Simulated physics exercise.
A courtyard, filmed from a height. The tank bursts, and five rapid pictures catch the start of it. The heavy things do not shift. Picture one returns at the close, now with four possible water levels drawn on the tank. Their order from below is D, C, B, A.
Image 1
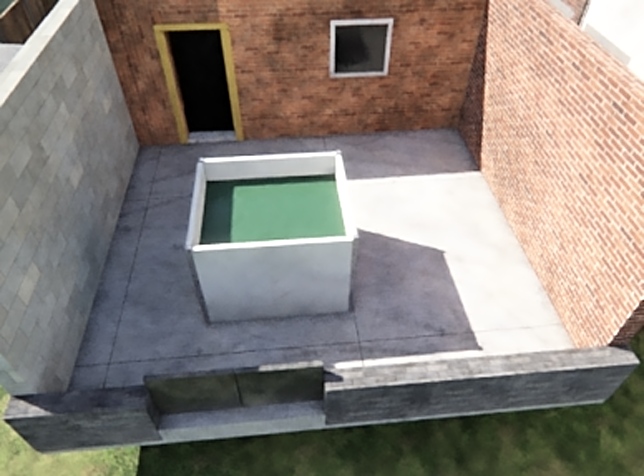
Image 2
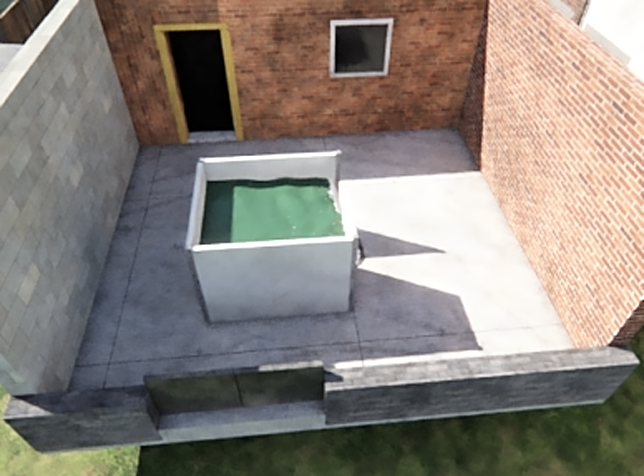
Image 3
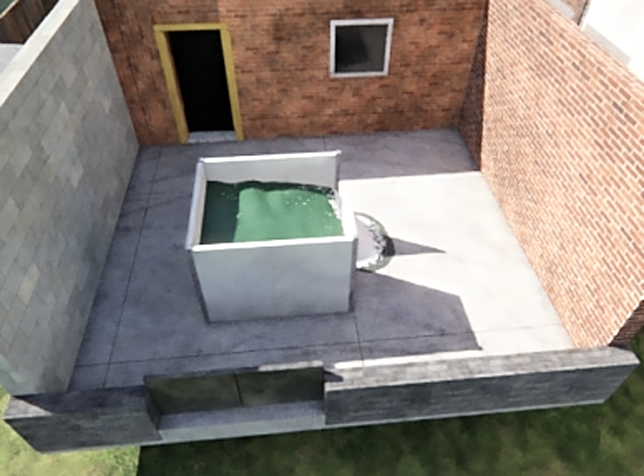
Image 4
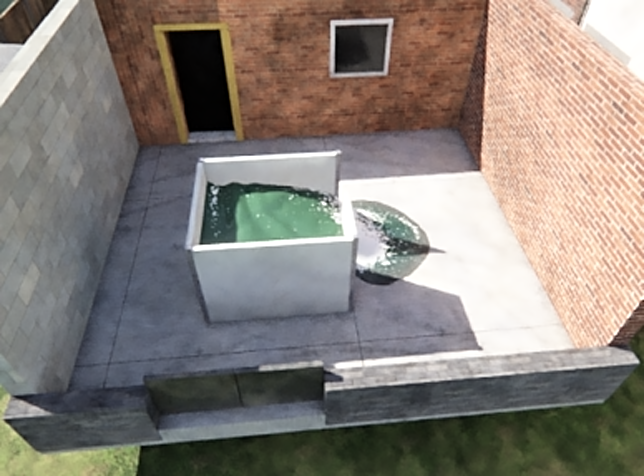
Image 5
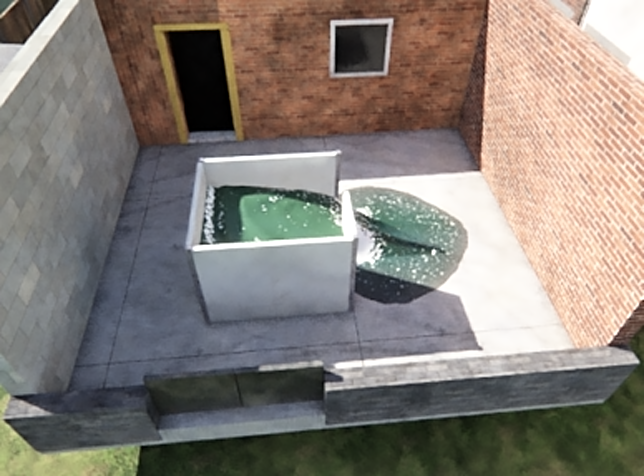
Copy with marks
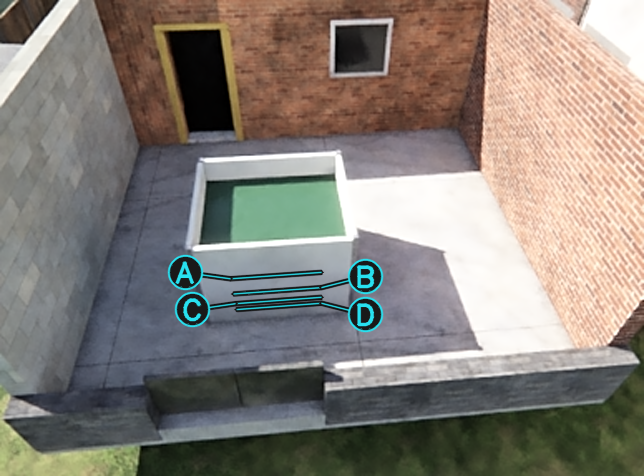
Green water in a square white tank drops and churns into white flecks as some of it pours out through the tank's right side onto the paving. The pool spreads rightward in a widening rounded sheet across the sunlit grey floor. The still, high view looks down on a walled yard, with a yellow-framed doorway and white-framed window in the brick back wall and a low dark wall in front.
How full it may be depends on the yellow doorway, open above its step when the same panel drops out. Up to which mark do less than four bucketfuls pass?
That is mark A.
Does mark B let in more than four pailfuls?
No.
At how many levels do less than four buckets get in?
All of the four.
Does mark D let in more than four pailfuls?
No, that is safe.
In cyan, A at (276, 275); B at (277, 290); C at (278, 300); D at (279, 306); from the bottom up D, C, B, A.
With A, a splash gets over, under a bucket.
With B, nothing gets over.
With C, nothing gets over.
With D, nothing gets over.
